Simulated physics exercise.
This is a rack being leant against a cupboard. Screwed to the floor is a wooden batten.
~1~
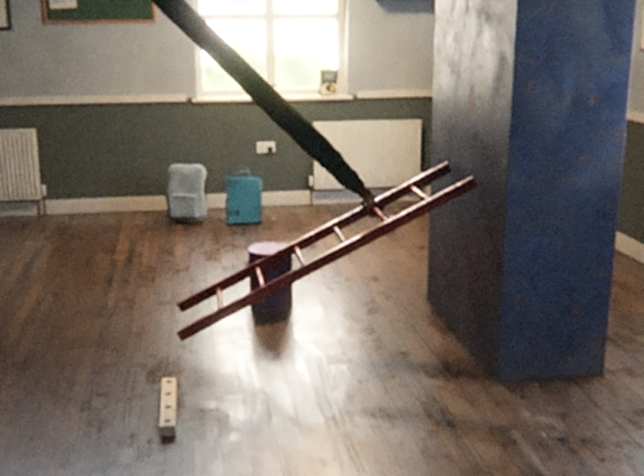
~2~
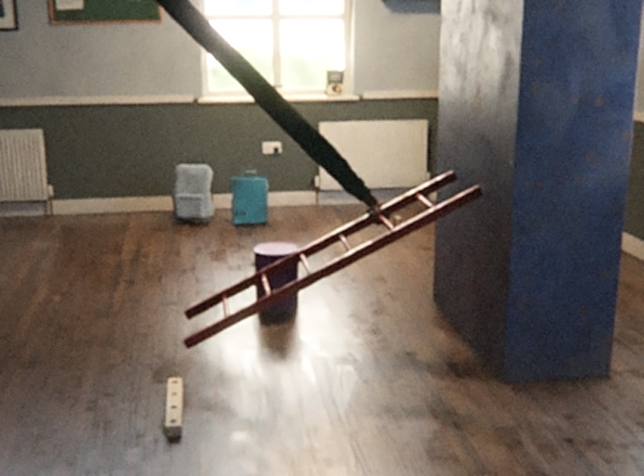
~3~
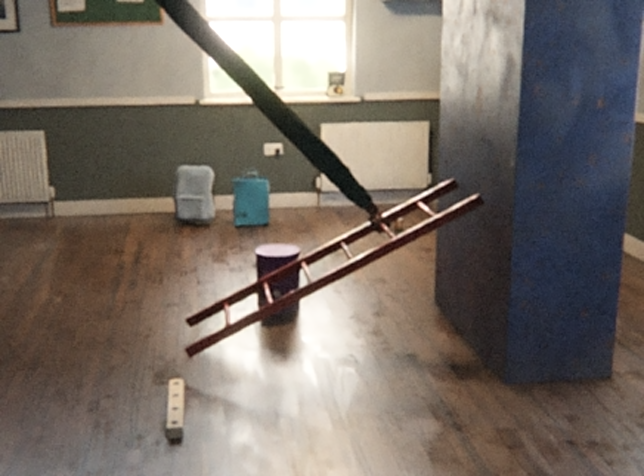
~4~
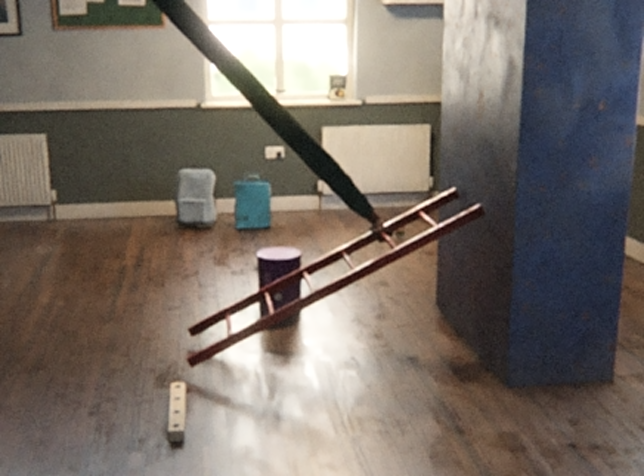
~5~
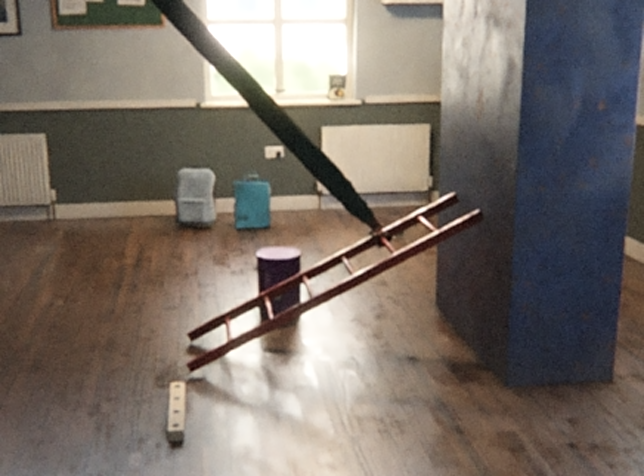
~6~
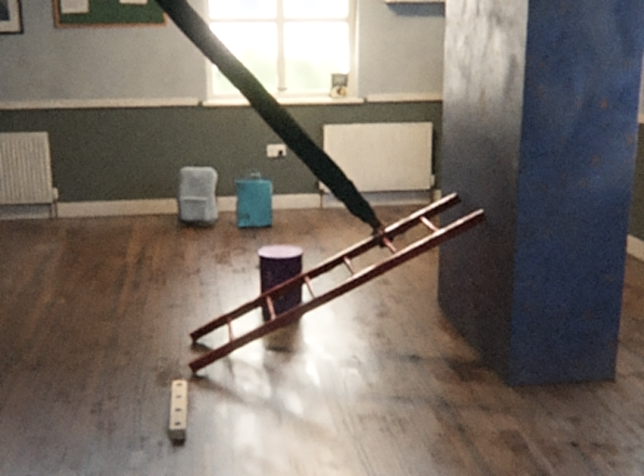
A red ladder-like rack, held at a slant by a long dark arm reaching from the upper left, lowers slightly beside a blue cupboard, then stays almost still, with a purple pail behind it and a pale batten on the floor.
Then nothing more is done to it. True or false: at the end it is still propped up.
False.
Then, 0.24 s on from there, red rack turned 7° from its first pose near (325, 295).
Then, 0.32 s on from there, red rack turned 13° from its first pose near (318, 311).
Then, 0.40 s on from there, red rack turned 23° from its first pose near (312, 335).
In the end, the red rack slips down, near (311, 344); the other things unmoved.
